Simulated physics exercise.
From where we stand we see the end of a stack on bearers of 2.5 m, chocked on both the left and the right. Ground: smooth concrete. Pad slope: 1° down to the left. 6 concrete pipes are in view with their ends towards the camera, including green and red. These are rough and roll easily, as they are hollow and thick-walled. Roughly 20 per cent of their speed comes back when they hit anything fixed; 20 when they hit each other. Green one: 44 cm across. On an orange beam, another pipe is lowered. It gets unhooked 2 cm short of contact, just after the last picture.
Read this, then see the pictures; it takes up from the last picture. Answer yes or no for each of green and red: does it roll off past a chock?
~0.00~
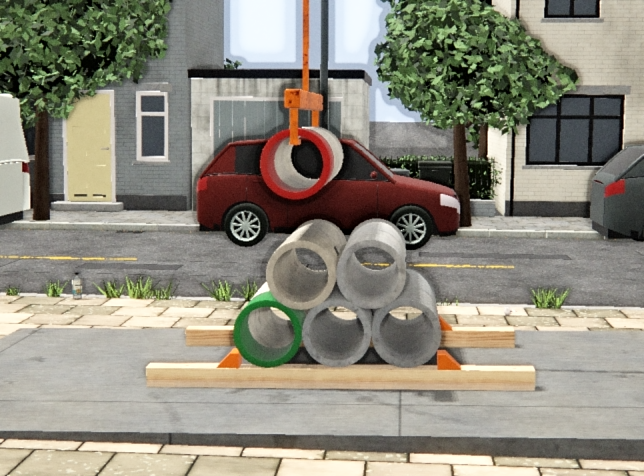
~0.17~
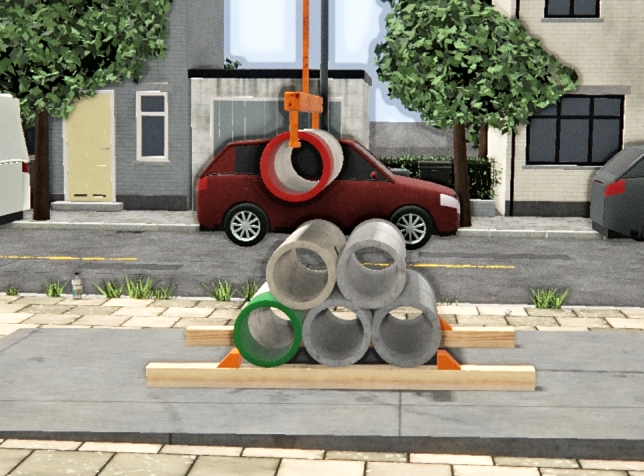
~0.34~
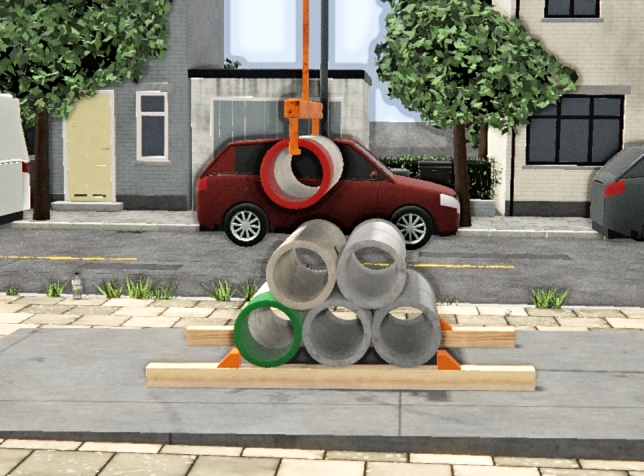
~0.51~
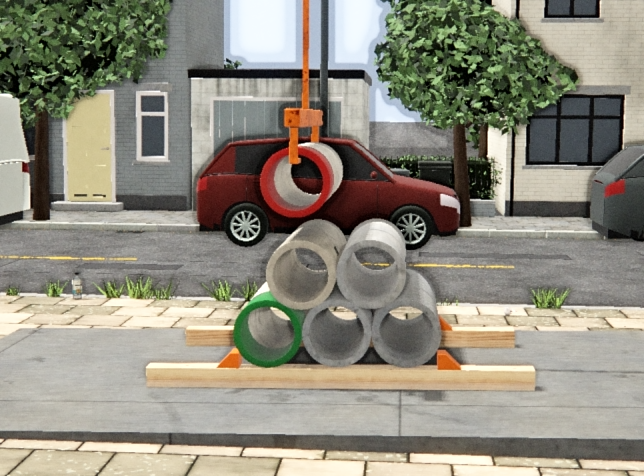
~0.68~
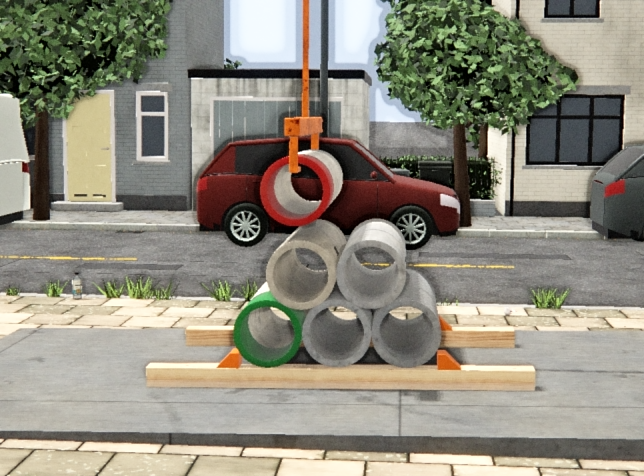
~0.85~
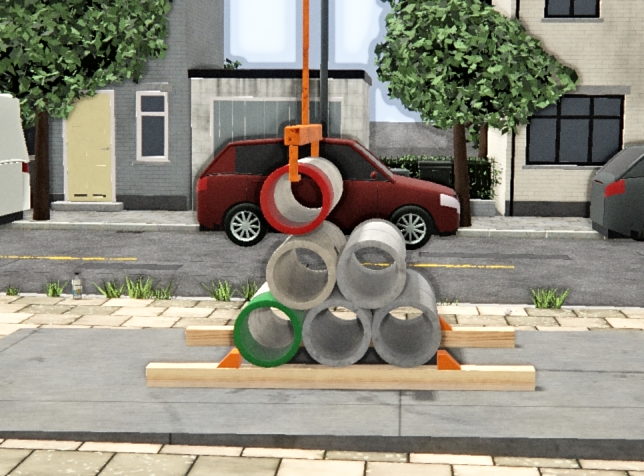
Green pipe - no, red - yes.
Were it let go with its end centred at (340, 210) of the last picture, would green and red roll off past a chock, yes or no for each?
Result - green negative, red negative.
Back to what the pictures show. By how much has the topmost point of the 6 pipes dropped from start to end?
70 cm.
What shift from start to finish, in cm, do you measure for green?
Green shifts something like 0.
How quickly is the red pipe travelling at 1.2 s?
Estimated speed near 0.2 m/s.
Then, 1.2 s in, green is on the bearers, 20 cm inside the left chock; red is up on others, 35 cm inside the left chock, rolling left; 0 of 6 are outside the chocks.
Then, 1.6 s in, red is up on others, 20 cm inside the left chock, rolling left; still the same for green; 0 of 6 are outside the chocks.
Then, 2.0 s in, red is beyond the left chock, rolling left; still the same for green; 1 of 6 is outside the chocks.
In the end (3.1 s), green is on the bearers, 20 cm inside the left chock; red is beyond the left chock; 1 of 6 is outside the chocks.
